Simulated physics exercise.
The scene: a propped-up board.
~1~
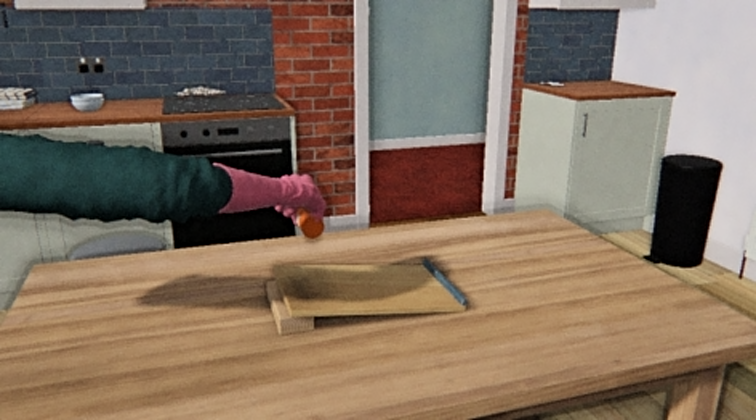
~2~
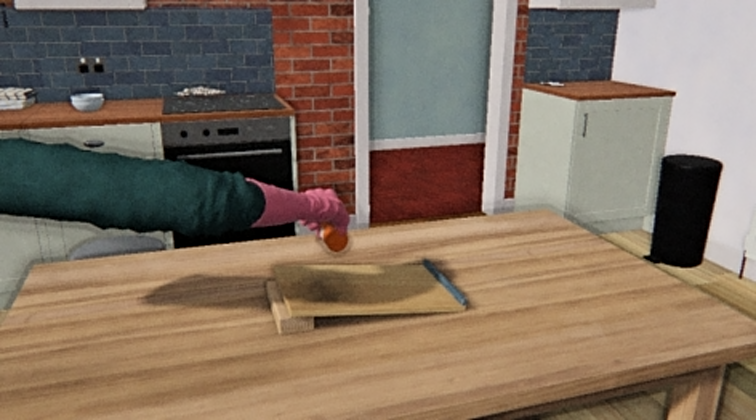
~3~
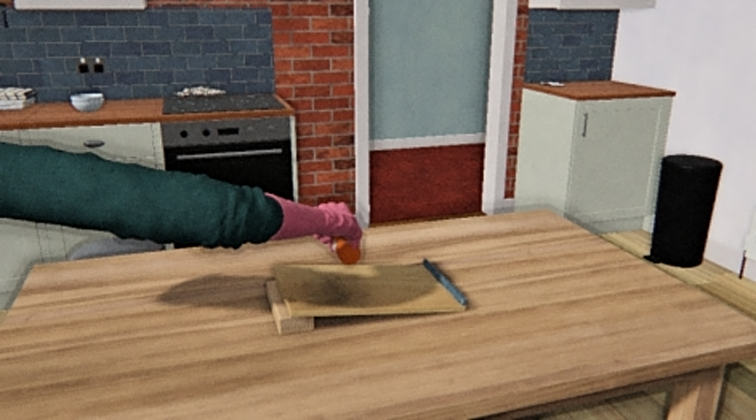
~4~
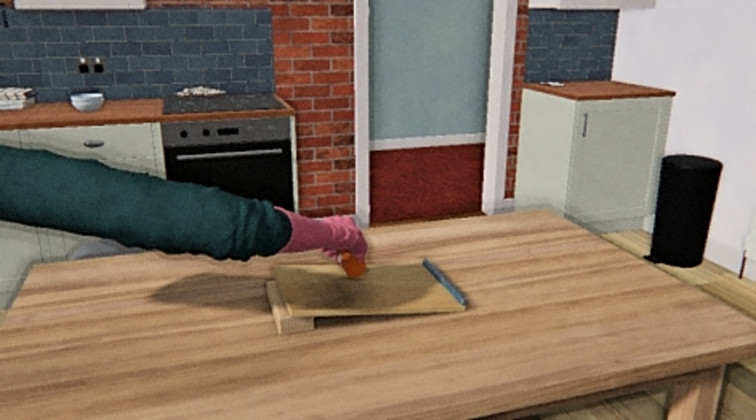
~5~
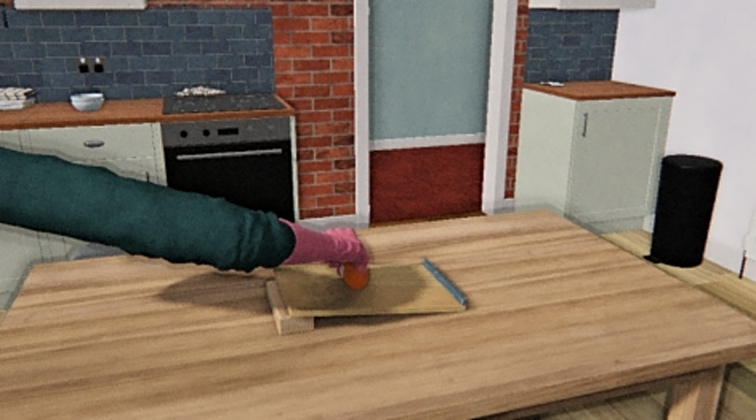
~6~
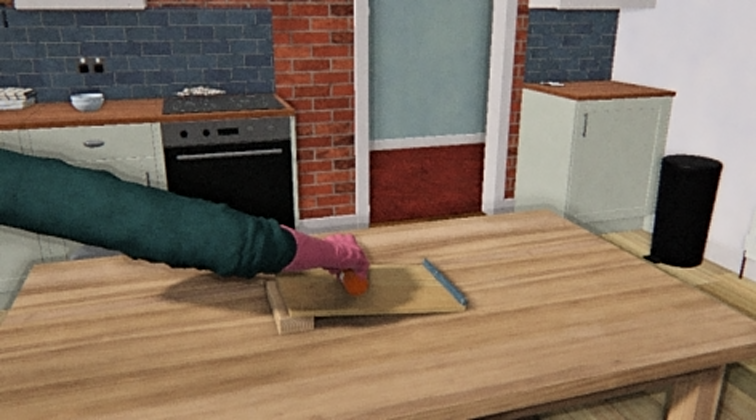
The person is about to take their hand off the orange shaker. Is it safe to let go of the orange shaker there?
Outcome: The orange shaker runs down the board.
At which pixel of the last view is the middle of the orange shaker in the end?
At about (433, 275).
Then, 0.60 s after the last picture, orange shaker rolled well along near (384, 275).
Then, 0.80 s after the last picture, orange shaker rolled well along near (414, 275).
At rest, moved from the start, orange shaker. Seen from the same camera at the end, orange shaker near (434, 275). The orange shaker goes downhill.
